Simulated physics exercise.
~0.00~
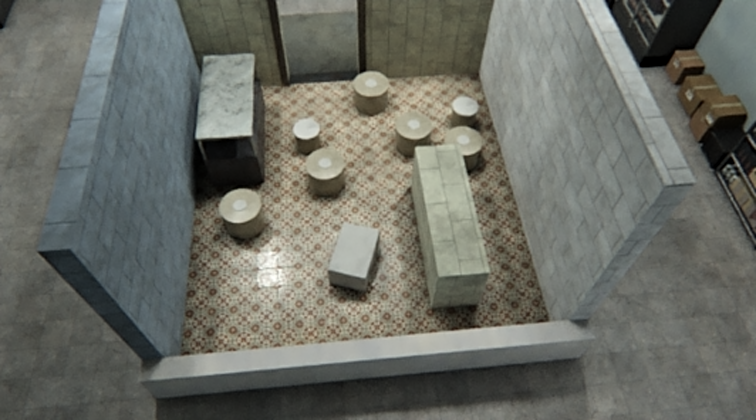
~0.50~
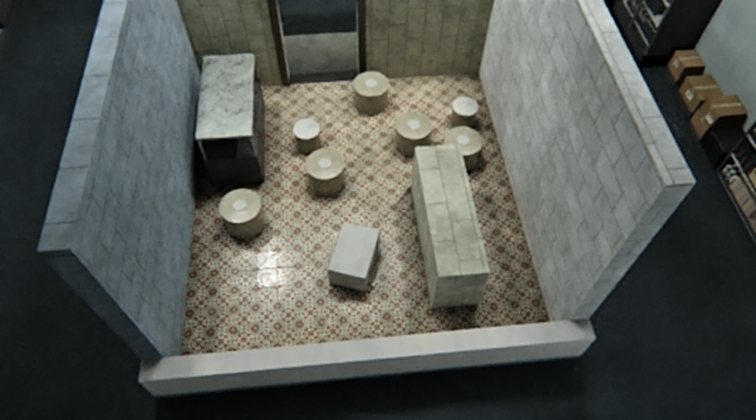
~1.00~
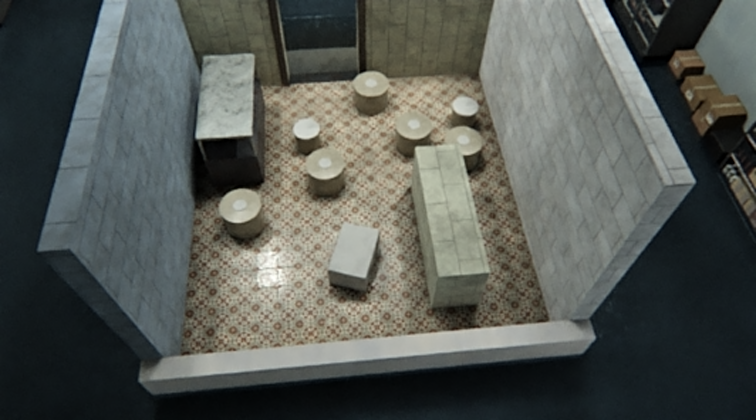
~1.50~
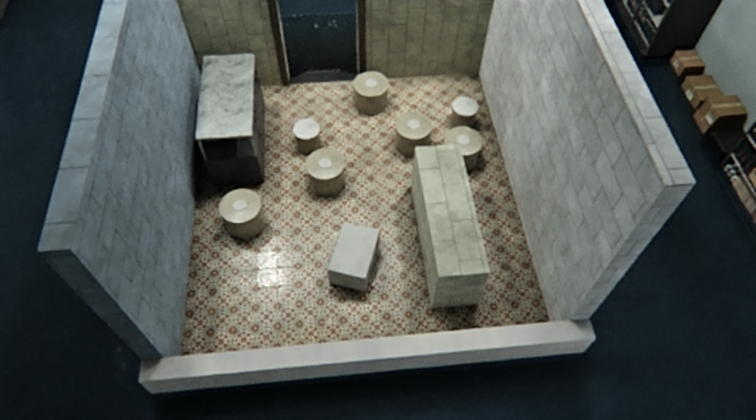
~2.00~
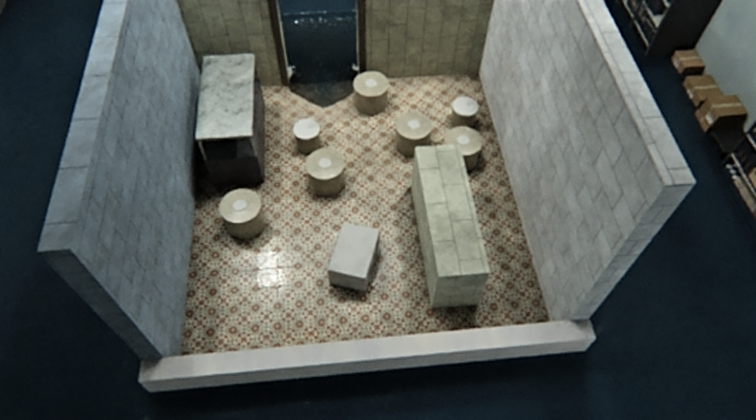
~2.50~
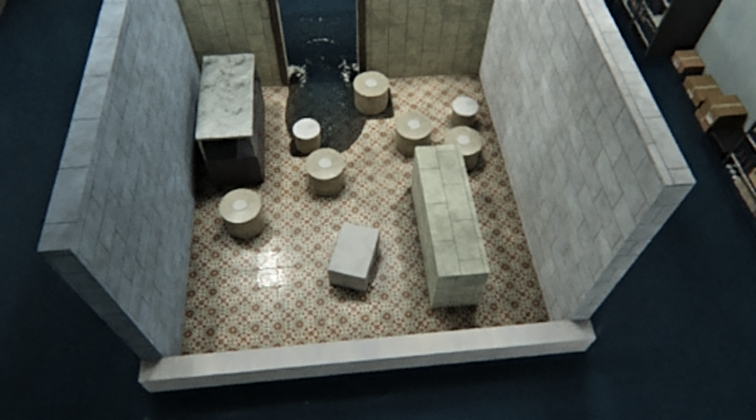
In a ground-floor office, dark water surrounds the walls, then spreads through the doorway across patterned tiles.
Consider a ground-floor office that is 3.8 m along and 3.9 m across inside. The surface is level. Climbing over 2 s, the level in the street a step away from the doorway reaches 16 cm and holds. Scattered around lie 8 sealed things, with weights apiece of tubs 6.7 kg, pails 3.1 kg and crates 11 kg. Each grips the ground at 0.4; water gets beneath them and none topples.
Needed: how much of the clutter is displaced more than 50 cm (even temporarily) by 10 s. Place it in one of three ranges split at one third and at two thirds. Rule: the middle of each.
Range: The middle, one to two thirds.
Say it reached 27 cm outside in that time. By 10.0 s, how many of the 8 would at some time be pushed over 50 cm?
Then 8 of them.
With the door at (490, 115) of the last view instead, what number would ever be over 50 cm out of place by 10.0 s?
Result: 6 of them.
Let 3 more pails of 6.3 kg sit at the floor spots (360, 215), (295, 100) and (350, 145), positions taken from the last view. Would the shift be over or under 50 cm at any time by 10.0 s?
Order as given - above the limit, inside the limit, above the limit.
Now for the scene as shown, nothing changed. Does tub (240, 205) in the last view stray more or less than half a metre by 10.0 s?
Within.
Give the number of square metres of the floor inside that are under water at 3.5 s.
Near 4.0 m2 in all.
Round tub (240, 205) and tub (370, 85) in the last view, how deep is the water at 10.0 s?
Close to 8 and 3 centimetres.
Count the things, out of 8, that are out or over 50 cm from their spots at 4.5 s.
I count 2.
After 3.5 s 1 of 8 are over 50 cm from their spots; 0 afloat.
After 4.5 s 2 of 8 are over 50 cm from their spots; 0 afloat.
After 7.0 s 3 of 8 are over 50 cm from their spots; 3 afloat.
After 10.0 s 3 of 8 are over 50 cm from their spots, and 3 have been at some point; 4 afloat.
